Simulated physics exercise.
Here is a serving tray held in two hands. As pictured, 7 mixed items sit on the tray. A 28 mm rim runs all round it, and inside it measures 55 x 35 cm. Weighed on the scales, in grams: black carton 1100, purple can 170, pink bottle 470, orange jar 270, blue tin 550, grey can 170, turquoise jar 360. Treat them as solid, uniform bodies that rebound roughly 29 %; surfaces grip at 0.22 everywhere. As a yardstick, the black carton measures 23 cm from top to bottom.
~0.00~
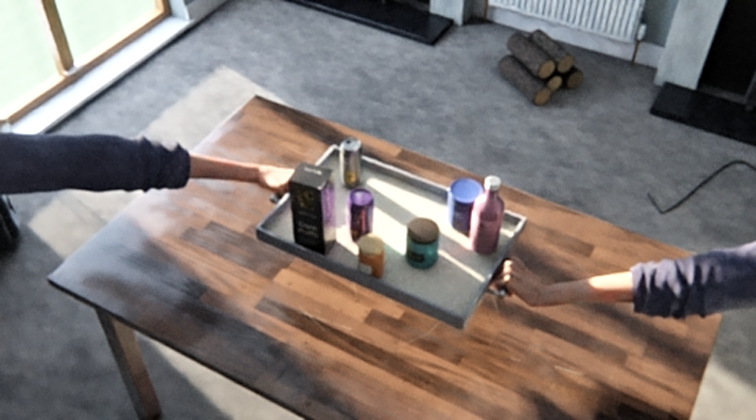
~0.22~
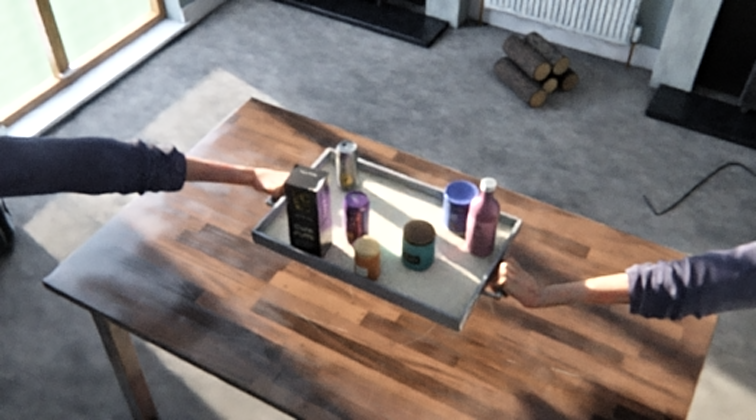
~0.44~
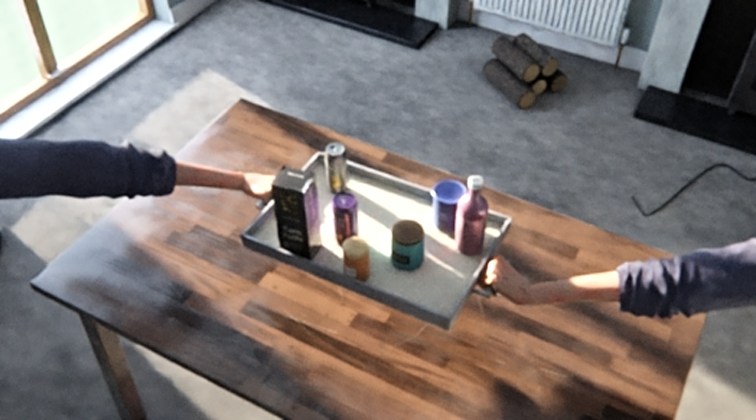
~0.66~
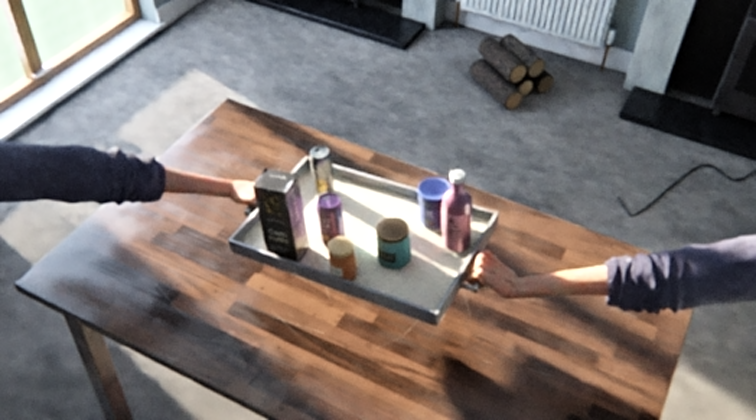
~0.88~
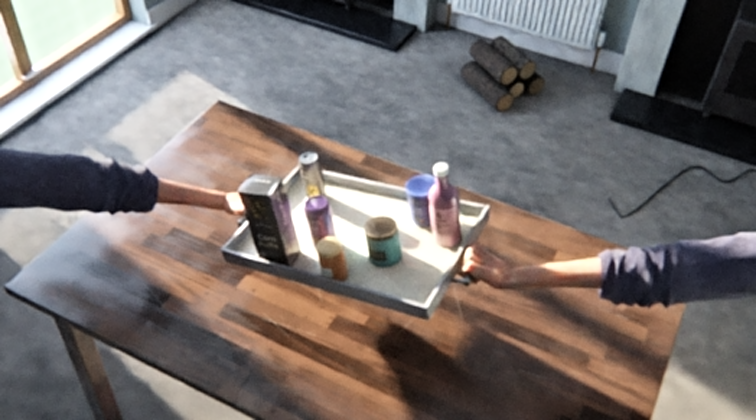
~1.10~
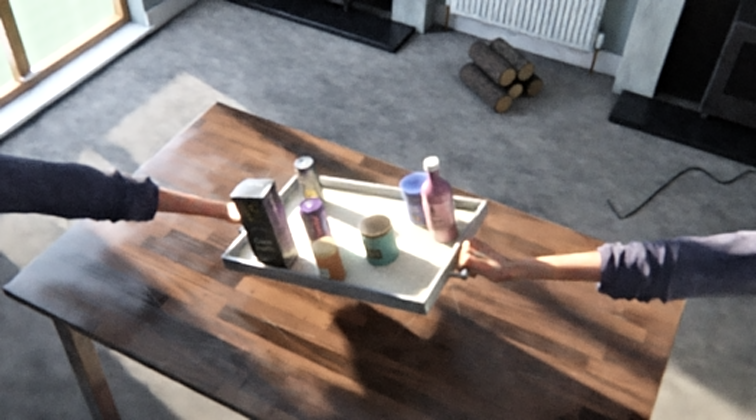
Serving tray of bottles, jars, cans and a black carton tilting gradually left edge down as two hands hold it above a wooden table.
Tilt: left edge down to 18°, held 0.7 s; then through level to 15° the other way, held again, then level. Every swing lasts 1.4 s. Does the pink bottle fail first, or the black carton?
The second of the pair fails first.
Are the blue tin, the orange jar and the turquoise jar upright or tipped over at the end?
Well, the blue tin holds steady, the orange jar holds steady, and the turquoise jar holds steady.
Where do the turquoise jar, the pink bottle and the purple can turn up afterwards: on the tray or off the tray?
The turquoise jar ends on the tray; the pink bottle ends off the tray; the purple can ends off the tray.
Around 2.00 s, tray tilted 18°, left edge down; black carton, purple can and grey can now off the tray; pink bottle tipped 4° against what carries it near (295, 181); blue tin tipped 5° against what carries it.
Around 3.40 s, tray tilted 14°, right edge down; pink bottle now off the tray; orange jar shifted 24 cm; blue tin shifted 37 cm.
Finally (6.2 s), off the tray, black carton, purple can, pink bottle and grey can; not toppled but over 5 cm from the start, orange jar, blue tin and turquoise jar. Final places as that camera would see them, pink bottle near (265, 203), black carton near (241, 275). Pink bottle went at 2.14 s; black carton went at 1.76 s.
